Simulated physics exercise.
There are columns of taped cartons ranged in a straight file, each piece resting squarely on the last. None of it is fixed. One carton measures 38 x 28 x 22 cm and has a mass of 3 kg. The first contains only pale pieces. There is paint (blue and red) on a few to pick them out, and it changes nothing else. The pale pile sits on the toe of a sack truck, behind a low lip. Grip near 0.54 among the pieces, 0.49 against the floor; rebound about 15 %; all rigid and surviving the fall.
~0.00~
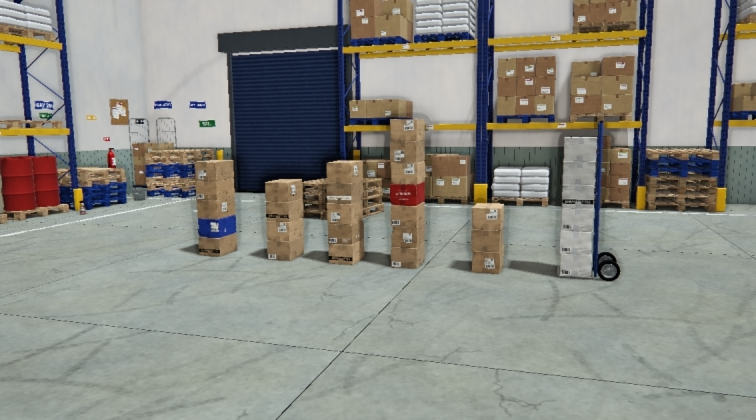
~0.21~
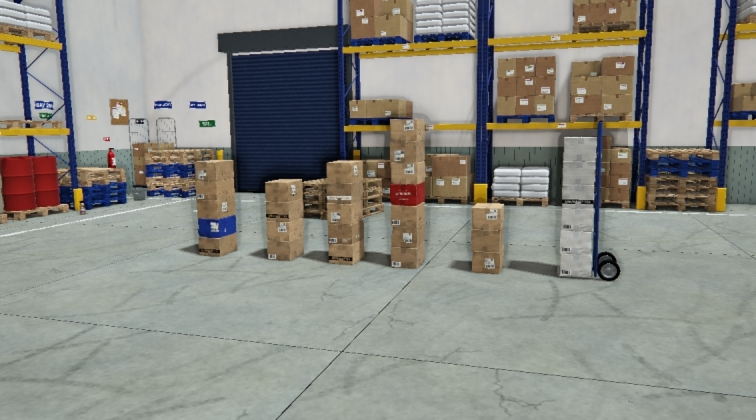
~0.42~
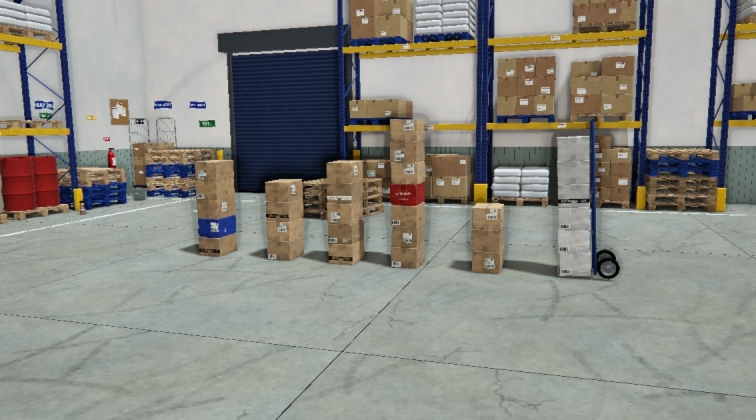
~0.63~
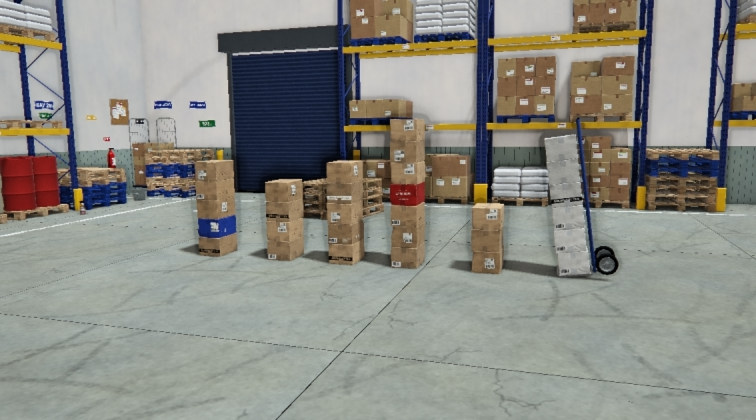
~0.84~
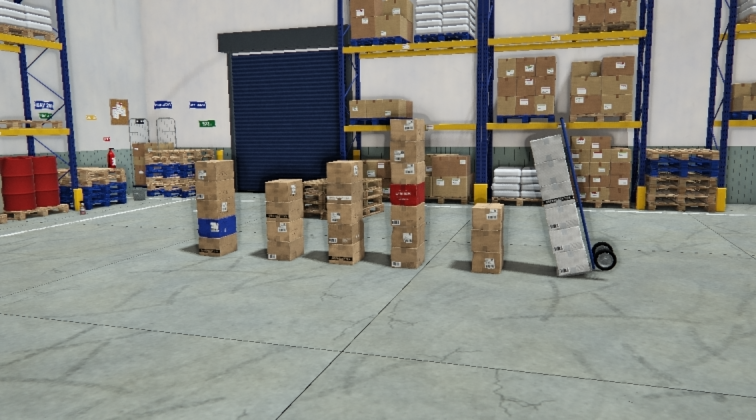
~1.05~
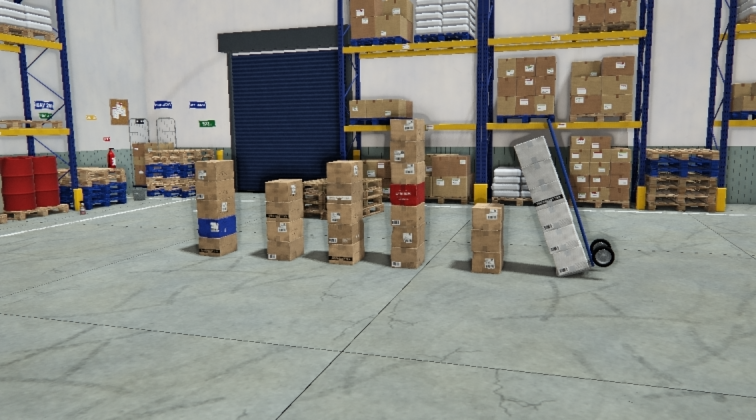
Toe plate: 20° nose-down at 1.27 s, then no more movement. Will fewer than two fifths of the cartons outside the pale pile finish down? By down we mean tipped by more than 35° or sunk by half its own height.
Yes, under two fifths of them.
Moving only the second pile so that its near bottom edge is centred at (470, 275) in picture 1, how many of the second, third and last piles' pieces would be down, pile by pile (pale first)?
In that case second 0, third 0, last 0.
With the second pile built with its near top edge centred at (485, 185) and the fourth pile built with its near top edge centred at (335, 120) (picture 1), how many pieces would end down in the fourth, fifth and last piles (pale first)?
Result: Fourth pile 6, fifth pile 4, last pile 4.
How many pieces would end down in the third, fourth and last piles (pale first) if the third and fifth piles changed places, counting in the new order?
After the swap, the third pile would have 0 down, the fourth 0 and the last 0.
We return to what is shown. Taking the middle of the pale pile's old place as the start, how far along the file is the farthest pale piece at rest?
140 cm.
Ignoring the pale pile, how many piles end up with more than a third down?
The answer is 1.
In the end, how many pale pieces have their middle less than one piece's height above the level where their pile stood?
Among the pale pieces, the count is 3.
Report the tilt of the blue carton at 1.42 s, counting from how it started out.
Rotation: Approx. 0°.
By 1.20 s, 0 of the pale pile down; none of the 24 other cartons down.
By 1.42 s, 6 of the pale pile down; none of the 24 other cartons down.
By 1.72 s, 6 of the pale pile down; none of the 24 other cartons down, 3 disturbed.
By 2.46 s, 6 of the pale pile down; 2 of the 24 other cartons down.
When it is over (3.0 s), 6 of the pale pile down; 2 of the 24 other cartons down; red carton moved 39 mm; blue carton unmoved. That is 8 per cent. In pixels of the last frame, middles, red carton near (404, 193), blue carton near (218, 226).
